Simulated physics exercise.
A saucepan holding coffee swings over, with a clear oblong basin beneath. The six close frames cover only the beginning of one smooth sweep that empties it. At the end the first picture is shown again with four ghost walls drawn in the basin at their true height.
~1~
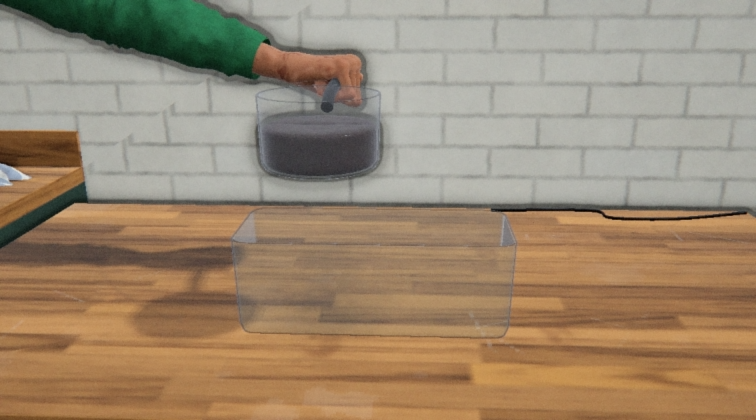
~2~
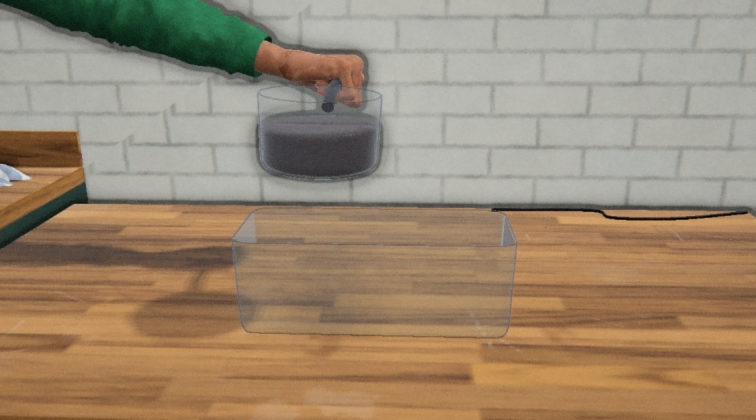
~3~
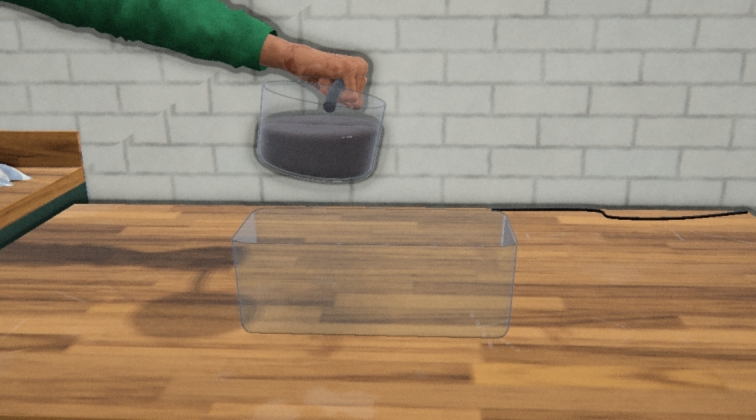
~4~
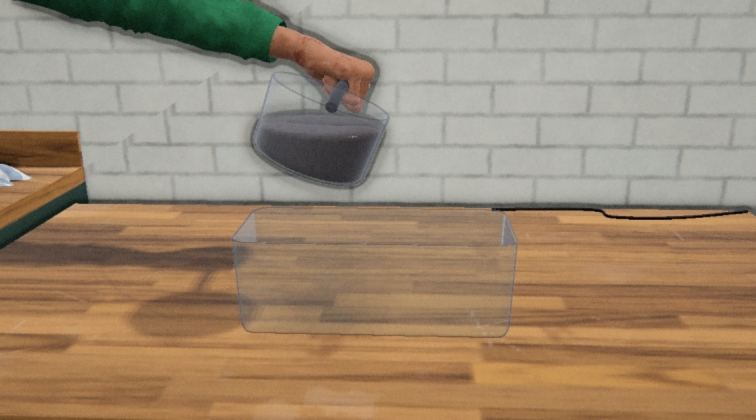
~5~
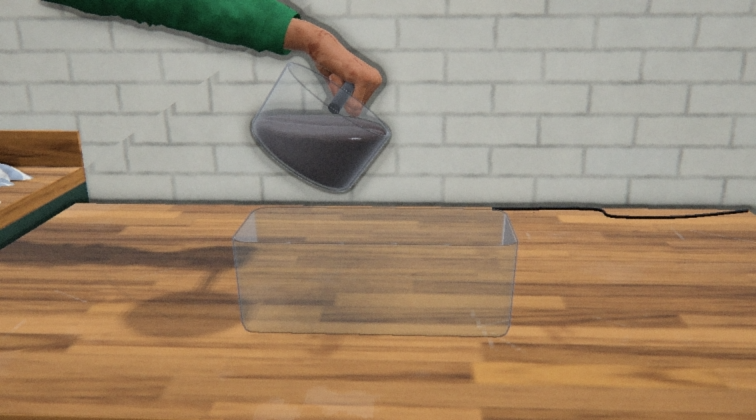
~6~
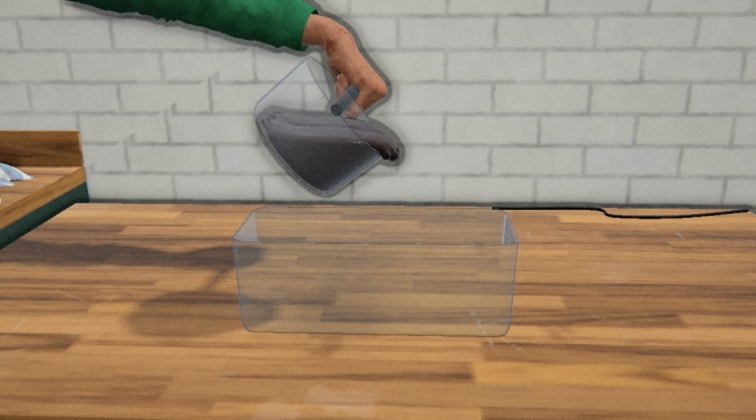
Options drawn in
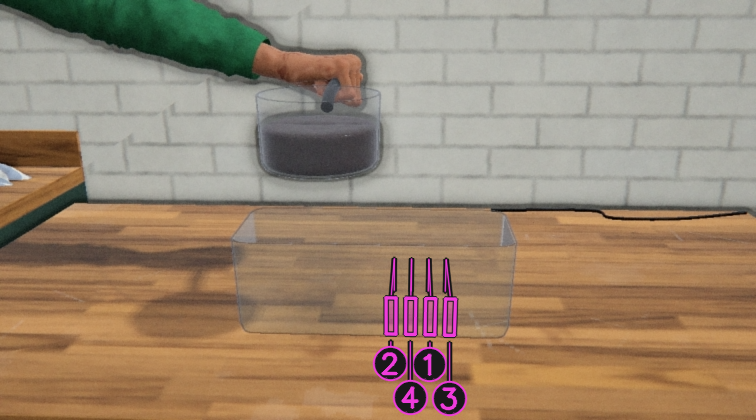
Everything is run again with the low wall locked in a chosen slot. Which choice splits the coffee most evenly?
The answer is slot 4.
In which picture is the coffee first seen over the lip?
In picture 6.
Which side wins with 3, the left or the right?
The left one.
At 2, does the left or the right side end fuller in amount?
More ends on the right.
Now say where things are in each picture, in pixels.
Upright, lip at (378, 93); basin from (241, 329) to (508, 335); nothing has left yet.
Tipped about 3°, lip at (380, 95); nothing has left yet.
Tipped about 10°, lip at (384, 103); nothing has left yet.
Tipped about 21°, lip at (387, 116); nothing has left yet.
Tipped about 36°, lip at (389, 133); nothing has left yet.
Tipped about 51°, lip at (385, 151); coffee is over the lip, down to (392, 157).
On the marked copy, 1 at (429, 342); 2 at (390, 341); 3 at (449, 342); 4 at (410, 341).
With 1, about 76 % ends left of the wall and 23 % right of it.
With 2, about 17 % ends left of the wall and 82 % right of it.
With 3, about 94 % ends left of the wall and 4 % right of it; 3 % is lost outside.
With 4, about 50 % ends left of the wall and 50 % right of it.
